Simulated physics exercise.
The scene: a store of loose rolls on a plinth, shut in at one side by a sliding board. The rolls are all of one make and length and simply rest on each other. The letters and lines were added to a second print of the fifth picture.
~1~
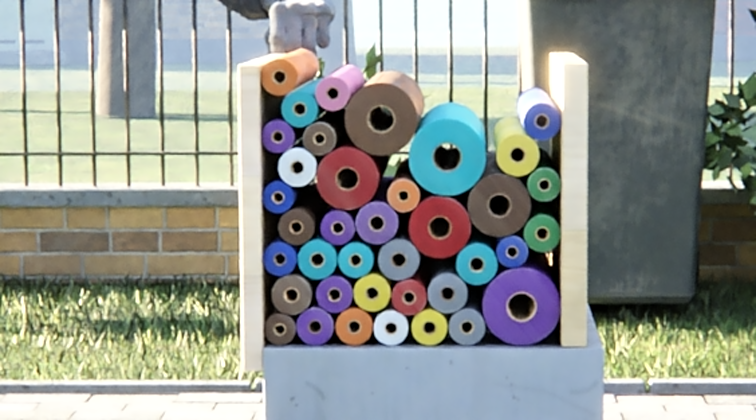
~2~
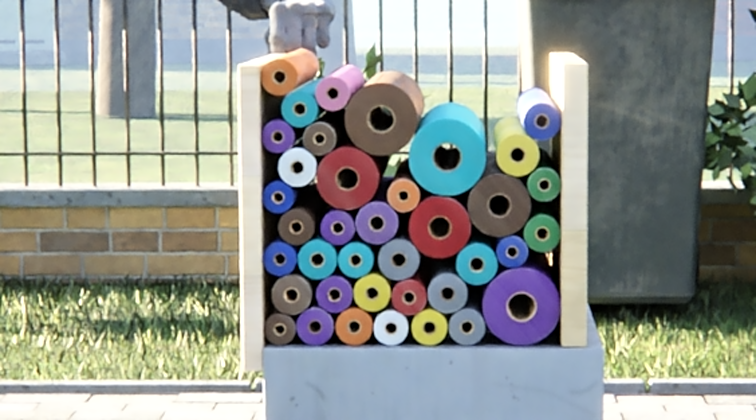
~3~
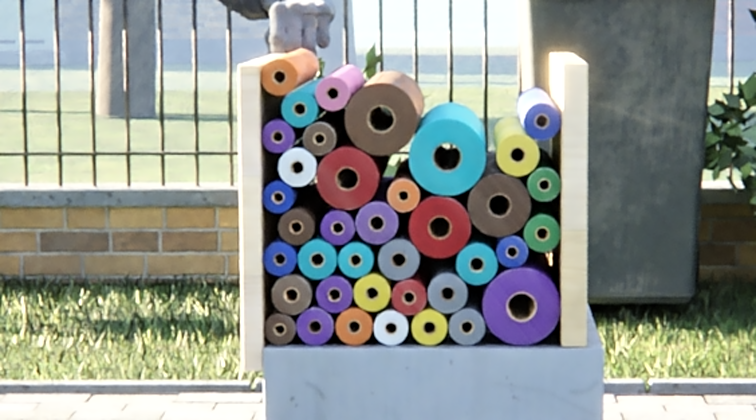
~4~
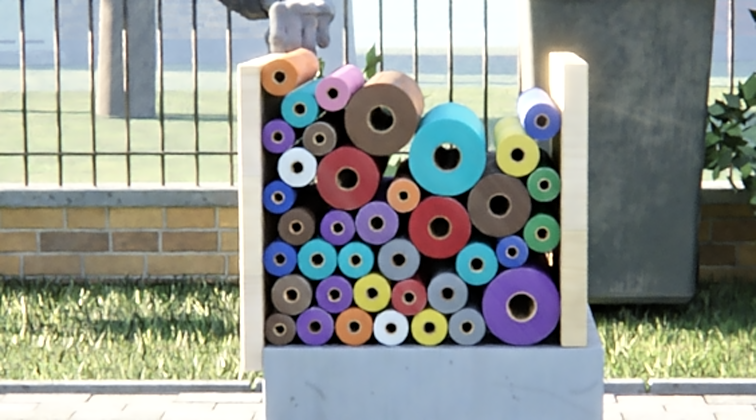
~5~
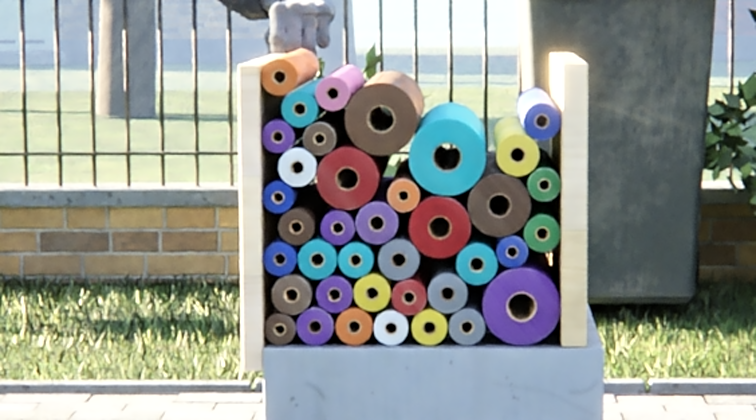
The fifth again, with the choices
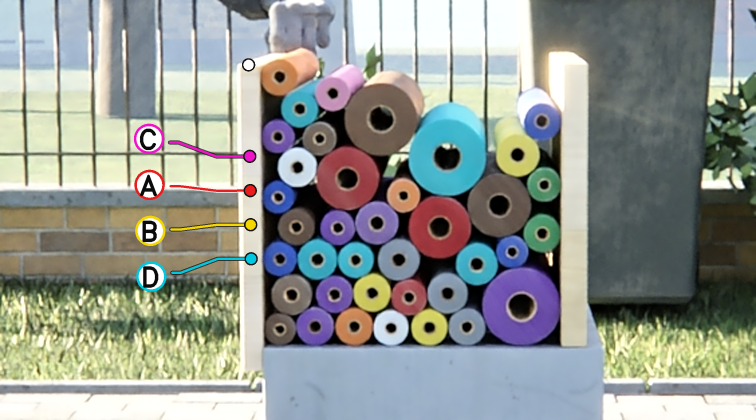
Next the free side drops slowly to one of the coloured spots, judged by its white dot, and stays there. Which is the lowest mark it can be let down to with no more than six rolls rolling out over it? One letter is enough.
B is the limit.
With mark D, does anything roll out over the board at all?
Yes.
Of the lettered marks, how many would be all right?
Three of the four.
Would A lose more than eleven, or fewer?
It loses fewer than eleven.
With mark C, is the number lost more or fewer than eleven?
It loses fewer than eleven.
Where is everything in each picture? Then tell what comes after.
In the first picture, a purple roll (377, 223); a green roll (543, 233); a brown roll (381, 119).
In the second picture, a brown roll (381, 119); a pink roll (333, 93).
In the third picture, side board (270, 199).
In the fourth picture, a grey roll (467, 327); a yellow roll (372, 293).
In the fifth picture, a grey roll (399, 260); a purple roll (377, 223); a green roll (543, 233).
On the copy, A at (251, 191); B at (251, 225); C at (250, 156); D at (252, 259); the white dot at (249, 65).
On B. First, top of the board (261, 137).
Then, top of the board (262, 220).
Finally, top of the board (262, 224), six out over the board.
By contrast, A four out over the board; C one out over the board; D more than six out over the board.
